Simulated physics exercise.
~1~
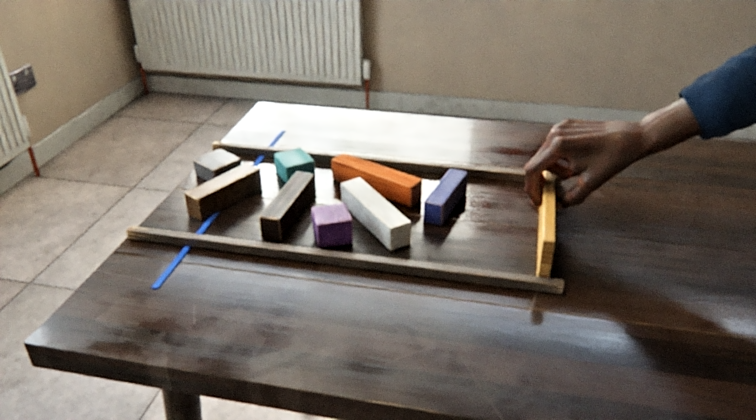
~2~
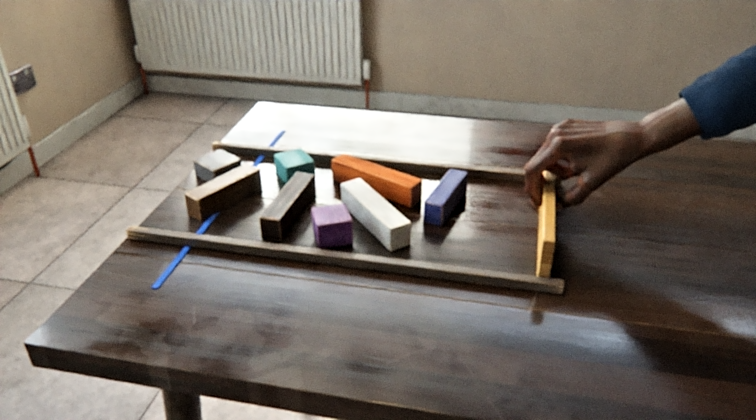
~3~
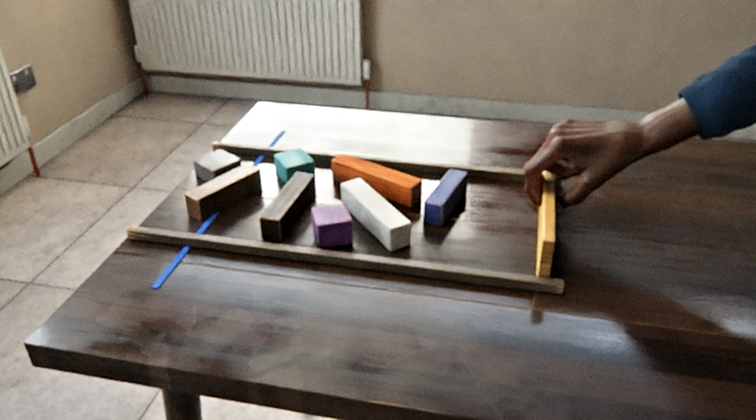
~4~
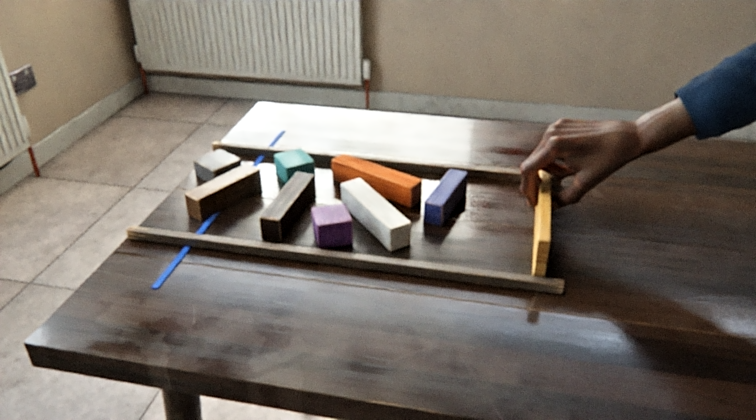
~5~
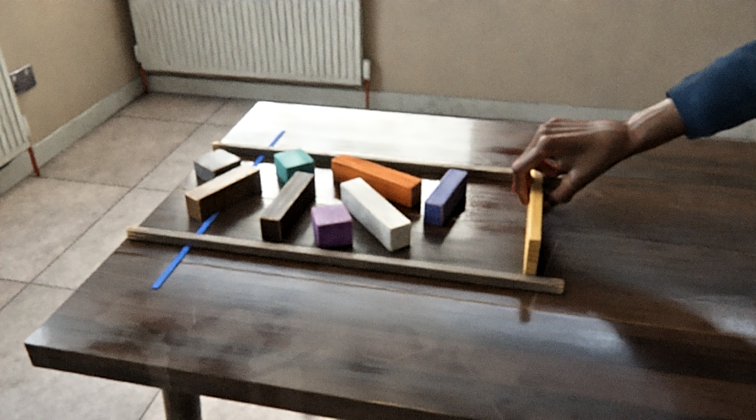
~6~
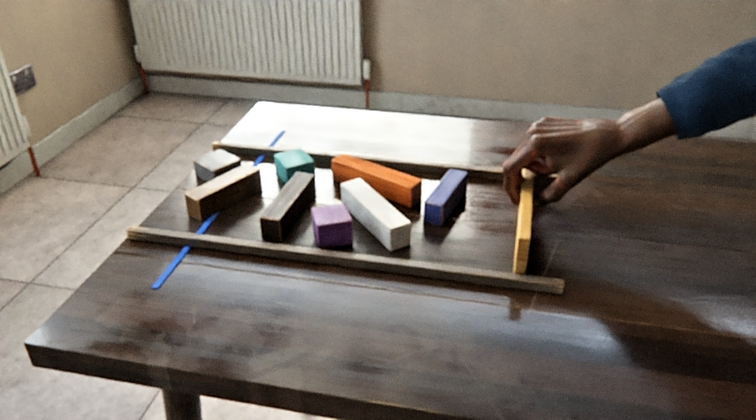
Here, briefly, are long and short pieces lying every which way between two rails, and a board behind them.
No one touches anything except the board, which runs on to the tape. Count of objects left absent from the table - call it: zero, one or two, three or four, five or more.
My call is three or four.
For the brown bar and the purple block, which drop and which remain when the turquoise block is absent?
The brown bar: Drops. The purple block: Remains.
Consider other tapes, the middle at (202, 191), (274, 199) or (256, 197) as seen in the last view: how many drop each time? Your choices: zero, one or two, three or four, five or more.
Trial 1 - more than four; trial 2 - either one or two; trial 3 - one to two.
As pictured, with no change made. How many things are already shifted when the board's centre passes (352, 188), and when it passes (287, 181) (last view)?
I make it 6 at the first spot and 8 at the other.
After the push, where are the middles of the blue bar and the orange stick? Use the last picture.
The one named first is at (230, 174), the next at (205, 152).
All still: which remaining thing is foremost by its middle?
Orange stick.
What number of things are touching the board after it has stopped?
Contact count: 2.
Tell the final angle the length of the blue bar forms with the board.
It sits some 0° out of line.
Soon after, none off yet; grey block at rest near (218, 167); brown bar at rest near (225, 191); turquoise block at rest near (292, 167).
In the end, the number that fall off is three or four; gone, black bar, turquoise block, brown bar and grey block.
